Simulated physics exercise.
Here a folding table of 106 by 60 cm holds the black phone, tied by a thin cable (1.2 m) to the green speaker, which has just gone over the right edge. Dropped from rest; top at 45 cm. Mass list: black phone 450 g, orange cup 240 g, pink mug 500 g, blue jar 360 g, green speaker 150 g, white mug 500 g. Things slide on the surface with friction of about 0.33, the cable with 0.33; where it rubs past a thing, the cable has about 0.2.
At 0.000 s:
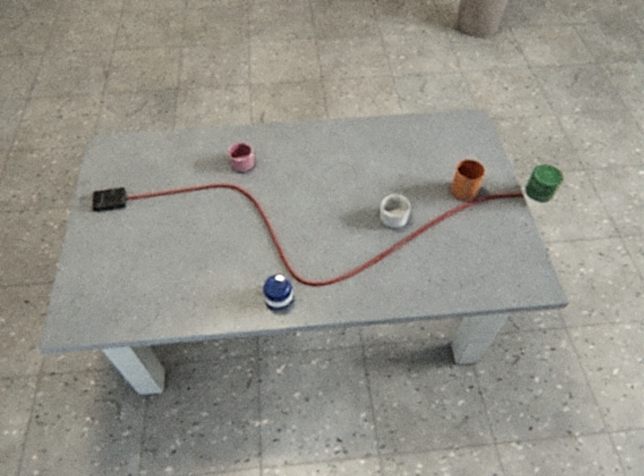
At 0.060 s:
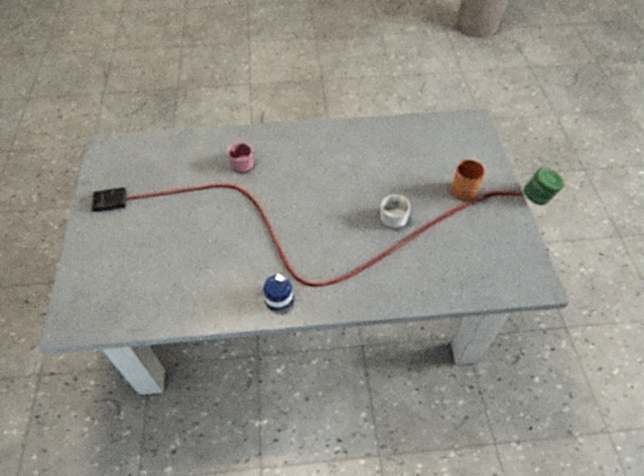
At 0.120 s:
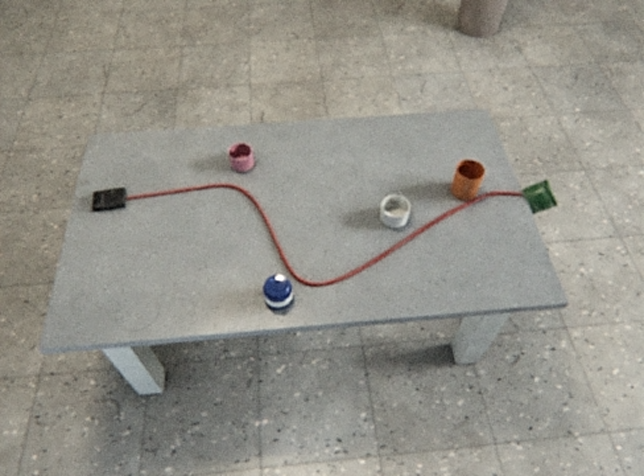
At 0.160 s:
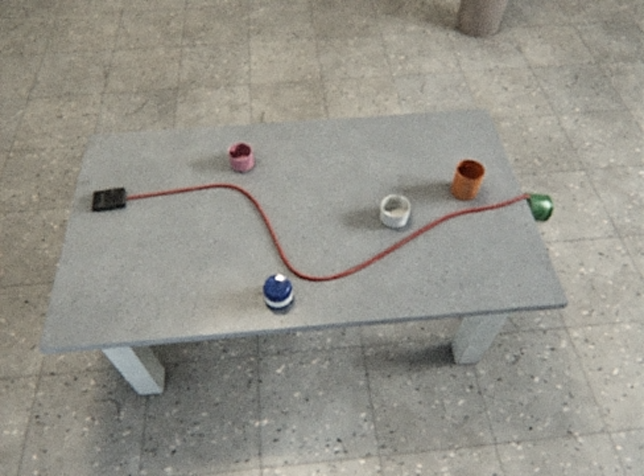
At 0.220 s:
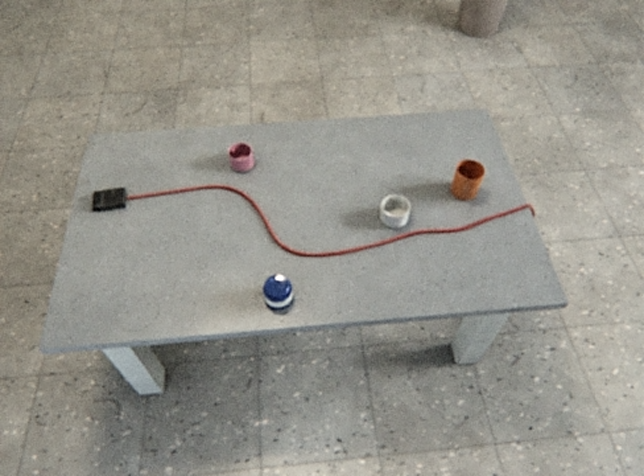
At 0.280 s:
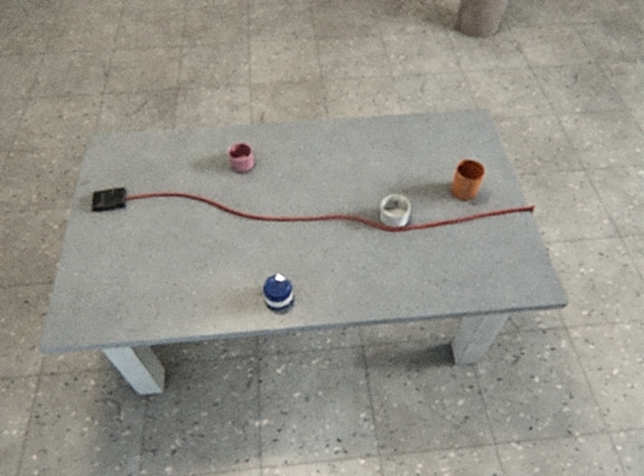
A green speaker drops off the table's right edge, pulling the thin red cable straighter.
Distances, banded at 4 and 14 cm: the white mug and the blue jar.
Result: White mug low, blue jar low.
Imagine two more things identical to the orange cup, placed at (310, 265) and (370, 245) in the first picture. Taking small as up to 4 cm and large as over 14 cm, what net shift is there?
Going in order, I'd call it a short shift for the first and a short shift for the second.
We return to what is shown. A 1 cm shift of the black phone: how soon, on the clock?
Black phone at about 0.34 s on the clock.
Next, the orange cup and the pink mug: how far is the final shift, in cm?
Net shift - orange cup 0 cm, pink mug 0 cm.
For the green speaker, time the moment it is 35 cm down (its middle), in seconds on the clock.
Clock time: Never.
By 0.5 s, the cable's tail end at (144, 207); green speaker over the edge, black phone 4 cm off its start.
By 0.7 s, the cable's tail end at (144, 207); green speaker over the edge, black phone 5 cm off its start.
By 1.0 s, the cable's tail end at (144, 207); green speaker over the edge, black phone 5 cm off its start at (127, 200).
By 1.2 s, the cable's tail end at (144, 207); black phone 5 cm off its start, green speaker over the edge.
By 2.4 s, the cable's tail end at (144, 207); white mug 0 cm off its start at (396, 205), blue jar 0 cm off its start at (277, 285), black phone 5 cm off its start at (127, 200), green speaker over the edge.
